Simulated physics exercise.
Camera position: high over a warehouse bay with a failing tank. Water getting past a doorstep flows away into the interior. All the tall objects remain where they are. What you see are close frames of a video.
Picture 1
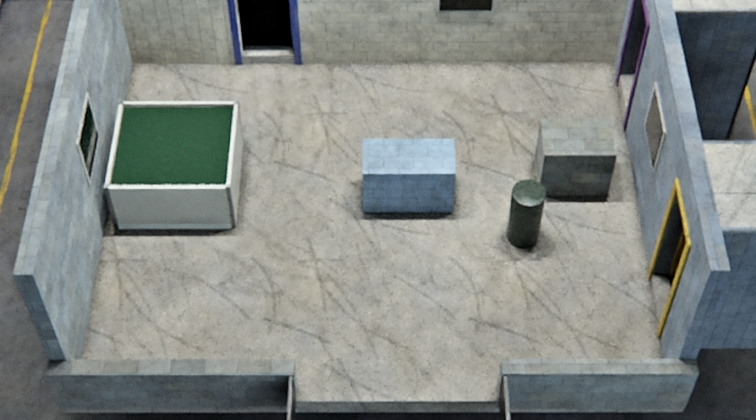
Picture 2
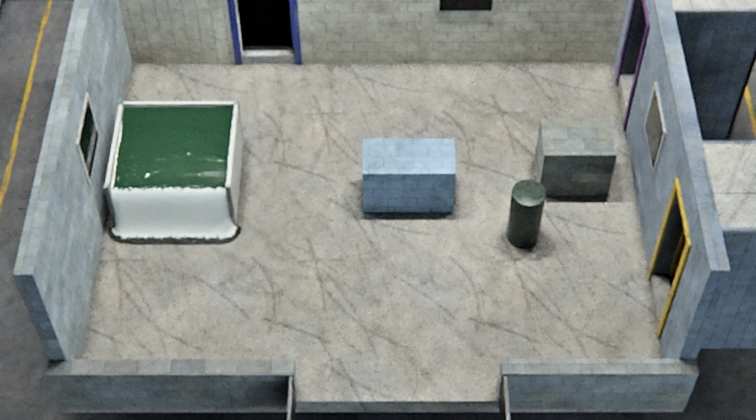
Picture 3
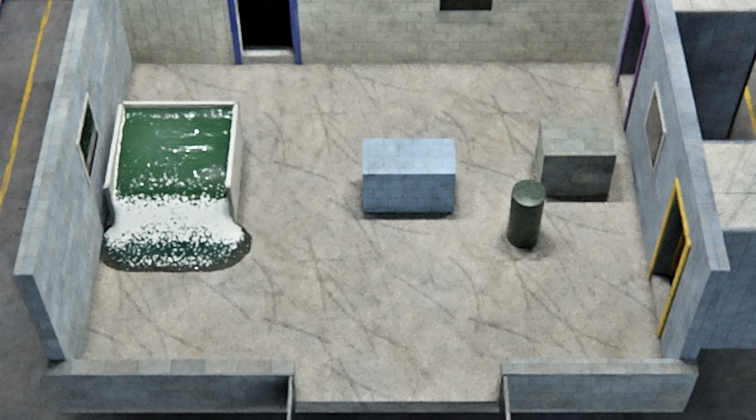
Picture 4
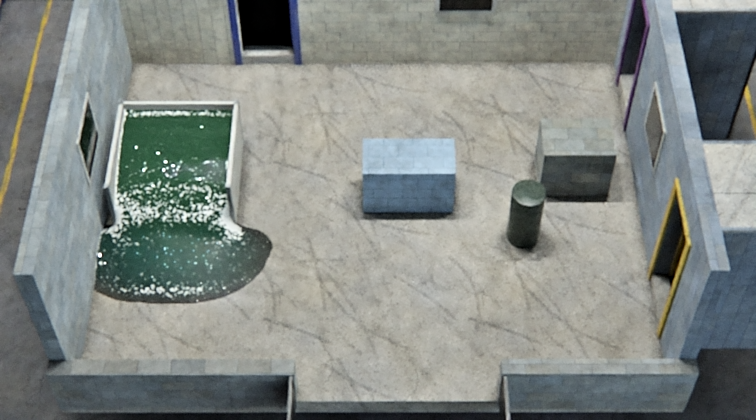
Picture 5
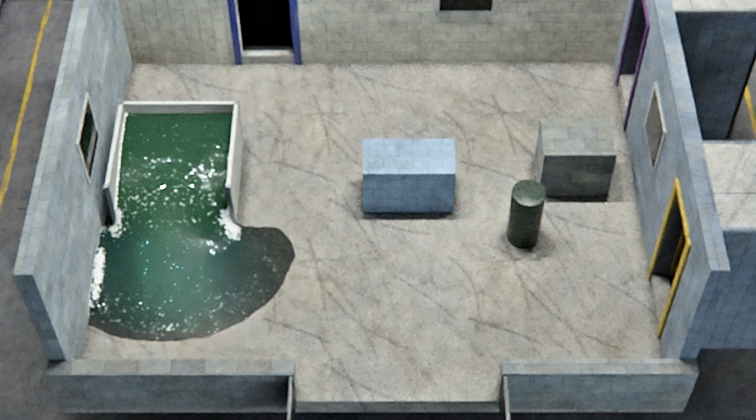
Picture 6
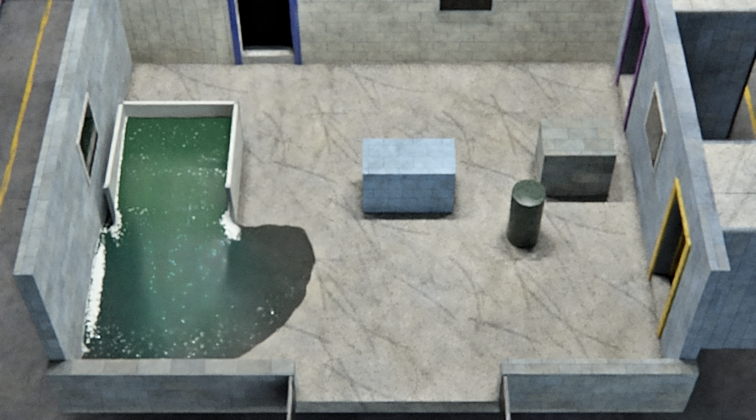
Green water bursts from the near side of a white-walled tank at the left of a grey warehouse bay, seen from high above by a camera that stays still. A pale blue block sits mid-floor, with a dark green cylinder and a grey block to its right. Foaming white at first, the water fans across the floor toward the near wall, spreading rightward and turning smoother.
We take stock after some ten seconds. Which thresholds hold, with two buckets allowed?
My prediction: The yellow door will let through no more than two buckets; the purple door will let through no more than two buckets; the blue door will let through no more than two buckets.
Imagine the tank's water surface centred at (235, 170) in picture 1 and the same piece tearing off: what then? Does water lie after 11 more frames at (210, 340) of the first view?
Answer: Submerged.
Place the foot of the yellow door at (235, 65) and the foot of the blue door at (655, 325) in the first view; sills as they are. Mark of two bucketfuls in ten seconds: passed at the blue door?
Door by door, the blue door stays inside the limit.
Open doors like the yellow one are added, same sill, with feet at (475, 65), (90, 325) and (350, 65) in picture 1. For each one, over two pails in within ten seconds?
Door one stays inside the limit, door two breaks the limit, door three stays inside the limit.
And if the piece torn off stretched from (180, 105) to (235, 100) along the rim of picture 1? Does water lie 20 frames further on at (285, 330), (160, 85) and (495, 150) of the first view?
Going through them one by one, I'd say high and dry, then waterlogged, then waterlogged.
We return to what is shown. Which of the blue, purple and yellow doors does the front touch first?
From the pictures, my answer is the yellow door.
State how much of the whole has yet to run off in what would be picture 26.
It comes to roughly 92 per cent.
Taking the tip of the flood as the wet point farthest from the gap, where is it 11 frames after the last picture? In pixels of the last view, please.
Close to (450, 386).
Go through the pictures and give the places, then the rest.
The first picture shows still water in the water tank at (174, 147).
In the second picture, the front is at (113, 229), out from the gap at (173, 210).
In the third picture, the front is at (101, 251), out from the gap at (173, 213).
In the fourth picture, the front is at (96, 284), out from the gap at (174, 215).
In the fifth picture, the front is at (109, 328), out from the gap at (174, 216).
In the sixth picture, water pours out at (174, 216) and has run to a hidden place.
A moment on, water covers 20 % of the floor; the yellow door not reached, the purple door not reached, the blue door not reached.
Next, water covers 25 % of the floor; the yellow door not reached, the purple door not reached, the blue door not reached.
Then, water covers 40 % of the floor; the yellow door not reached, the purple door not reached, the blue door not reached.
Later, water covers 70 % of the floor; the yellow door wet at the sill, nothing in, the purple door wet at the sill, nothing in, the blue door not reached.
In the end, water covers 85 % of the floor; the yellow door wet at the sill, nothing in, the purple door wet at the sill, nothing in, the blue door wet at the sill, nothing in.
